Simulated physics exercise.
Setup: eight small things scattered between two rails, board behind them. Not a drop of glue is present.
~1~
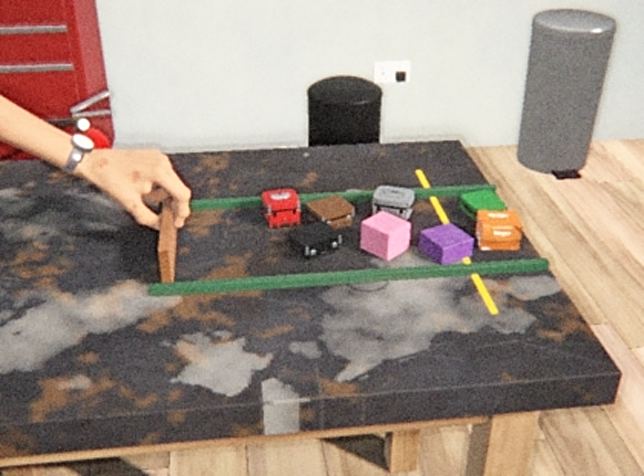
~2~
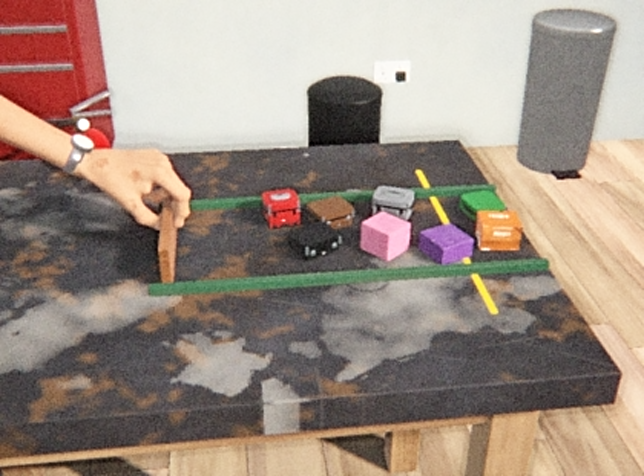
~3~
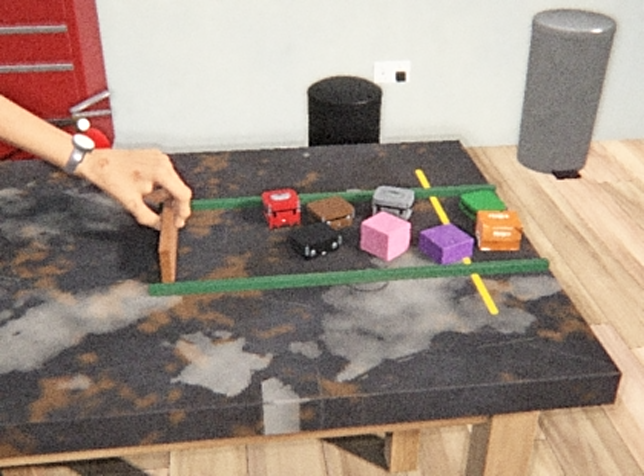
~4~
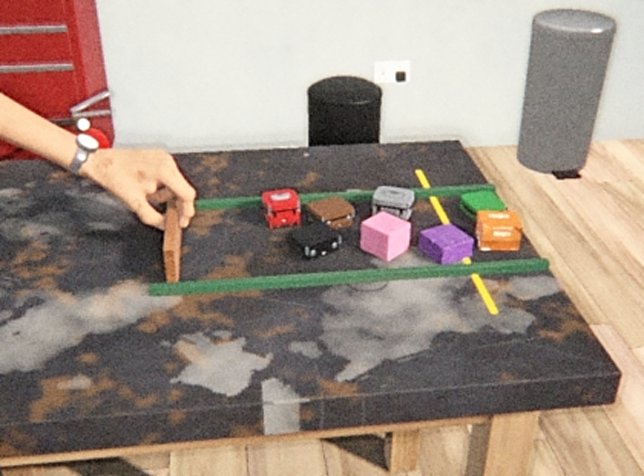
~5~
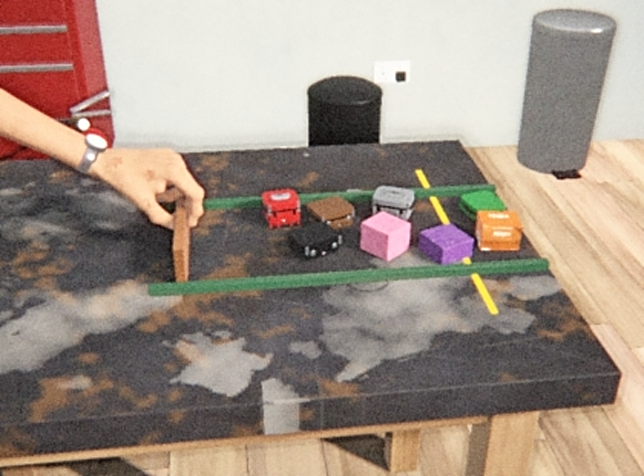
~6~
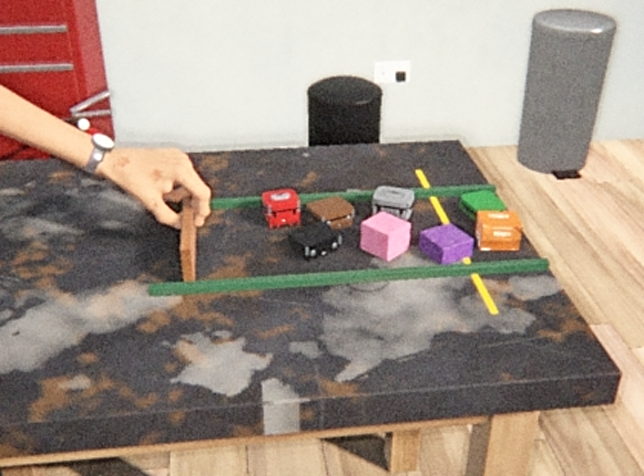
A hand wearing a silvery wristwatch grips a brown board upright at the left of two green rails on a dark, mottled tabletop, seen from above at an angle. Between the rails sit red, brown, black, grey, pink, purple, green and orange boxes and blocks, with yellow tape crossing at right. The hand slides the board slightly rightward; everything else, camera included, stays still.
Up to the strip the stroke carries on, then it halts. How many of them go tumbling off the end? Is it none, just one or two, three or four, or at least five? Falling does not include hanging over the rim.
The number that drop off is three or four.
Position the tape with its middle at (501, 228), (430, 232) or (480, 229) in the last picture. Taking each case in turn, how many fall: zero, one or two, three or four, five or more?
Taking the tapes one after another, the count is at least five, then one or two, then at least five.
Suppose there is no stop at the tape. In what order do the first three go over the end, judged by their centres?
The order goes the orange box, the green case, and then the purple block.
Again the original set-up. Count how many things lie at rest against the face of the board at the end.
Number in contact with it: 2.
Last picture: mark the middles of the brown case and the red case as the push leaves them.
The first near (495, 211), the second near (456, 200).
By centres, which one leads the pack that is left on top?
Nearest at the end: The pink block.
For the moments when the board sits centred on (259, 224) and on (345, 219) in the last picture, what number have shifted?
Answer - first 0, then 6.
Soon after, none off yet; green case at rest near (483, 208); orange box at rest near (498, 231); purple block at rest near (446, 244).
By the end, the number that fall off is three or four; fallen, grey case, purple block, orange box and green case.
